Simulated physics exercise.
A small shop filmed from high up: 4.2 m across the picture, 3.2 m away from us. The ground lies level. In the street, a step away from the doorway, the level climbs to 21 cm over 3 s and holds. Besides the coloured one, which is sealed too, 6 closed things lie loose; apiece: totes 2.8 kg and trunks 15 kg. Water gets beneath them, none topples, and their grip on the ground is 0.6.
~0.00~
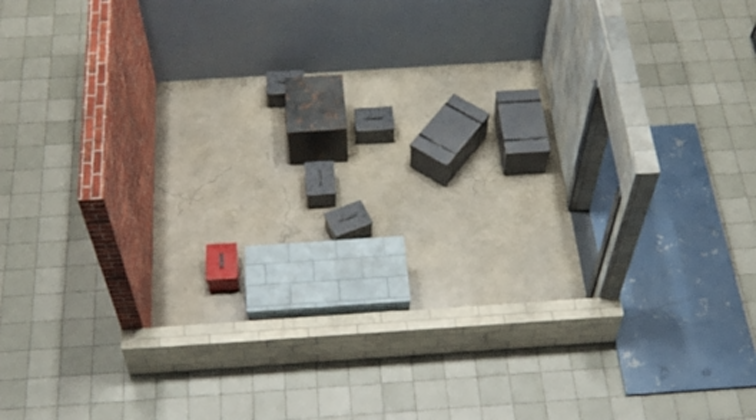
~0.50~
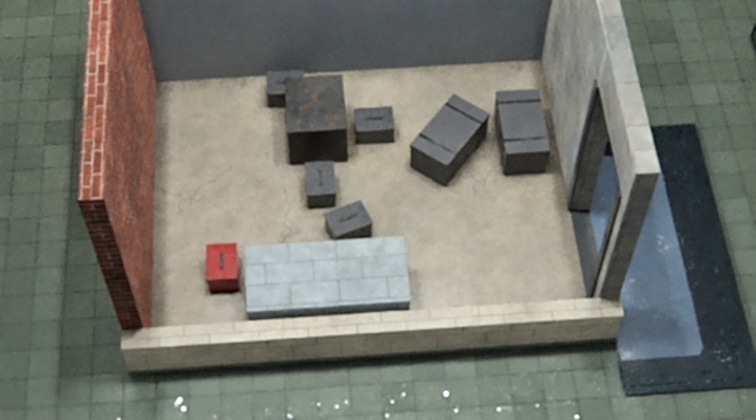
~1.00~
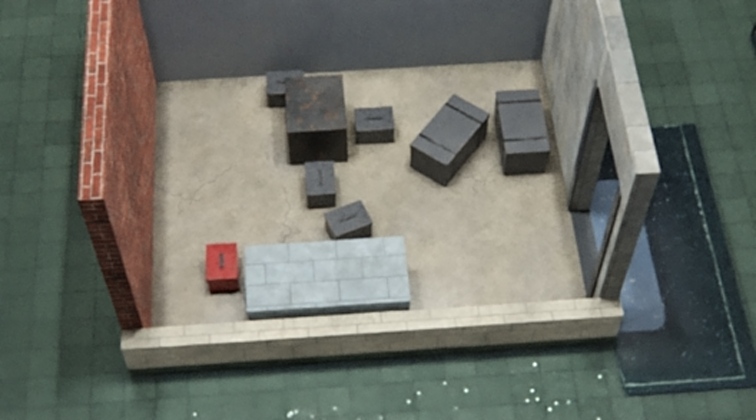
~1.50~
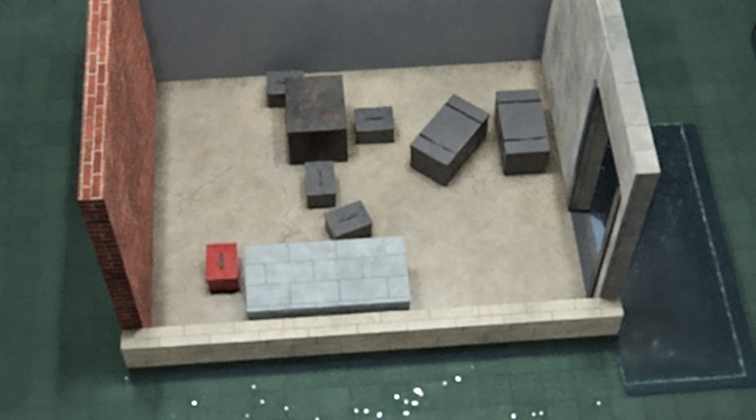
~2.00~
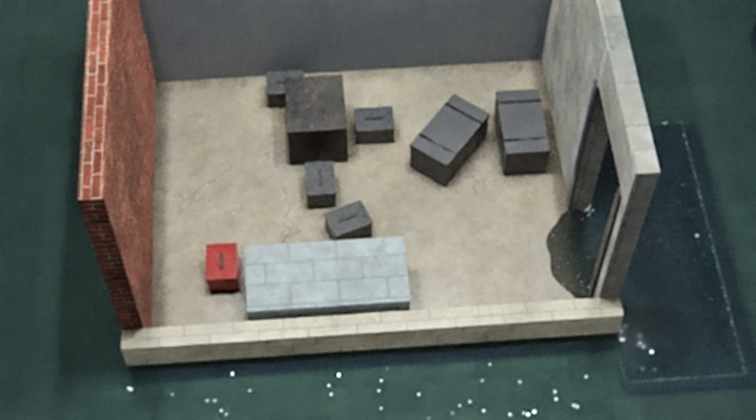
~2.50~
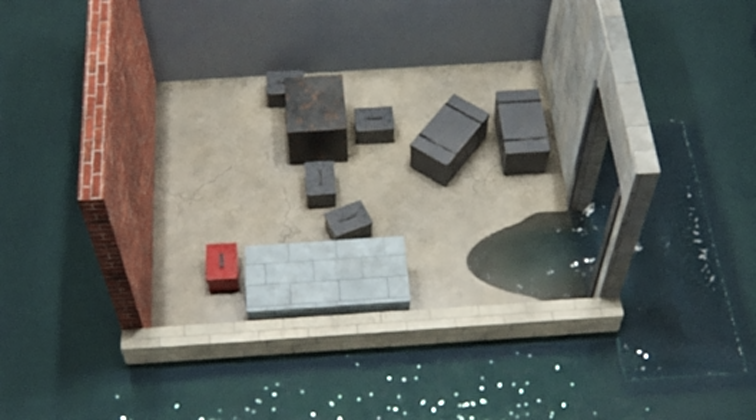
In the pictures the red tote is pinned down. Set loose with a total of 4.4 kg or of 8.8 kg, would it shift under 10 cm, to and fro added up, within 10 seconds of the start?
Verdict: Neither load is enough.
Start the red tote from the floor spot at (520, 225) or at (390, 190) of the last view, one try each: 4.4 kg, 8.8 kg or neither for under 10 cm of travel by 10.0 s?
In that order: Neither holds; neither is enough.
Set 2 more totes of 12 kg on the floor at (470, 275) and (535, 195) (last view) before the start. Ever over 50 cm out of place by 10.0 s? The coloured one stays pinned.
In that order: Over, short of it.
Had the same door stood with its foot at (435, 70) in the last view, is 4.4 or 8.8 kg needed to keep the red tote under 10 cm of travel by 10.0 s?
Then neither weight holds it.
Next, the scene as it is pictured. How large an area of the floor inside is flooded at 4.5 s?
Roughly 5.5 m2.
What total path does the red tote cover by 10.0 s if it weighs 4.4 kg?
About 80 cm.
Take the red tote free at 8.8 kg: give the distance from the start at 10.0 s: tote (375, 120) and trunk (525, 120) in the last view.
In that order: 150 cm, 40 cm.
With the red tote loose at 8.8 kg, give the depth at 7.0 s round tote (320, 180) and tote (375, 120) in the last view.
Roughly 7 and 6 cm.
After 3.5 s the red tote would be 0 cm from its start with 4.4 kg and 0 cm from its start with 8.8 kg; 0 cm of water round it then.
After 4.5 s the red tote would be 0 cm from its start with 4.4 kg and 0 cm from its start with 8.8 kg; 1 cm of water round it then.
After 7.0 s the red tote would be 8 cm from its start with 4.4 kg and 0 cm from its start with 8.8 kg; 4 cm of water round it then.
After 10.0 s the red tote would be 57 cm from its start with 4.4 kg and 35 cm from its start with 8.8 kg; 7 cm of water round it then.
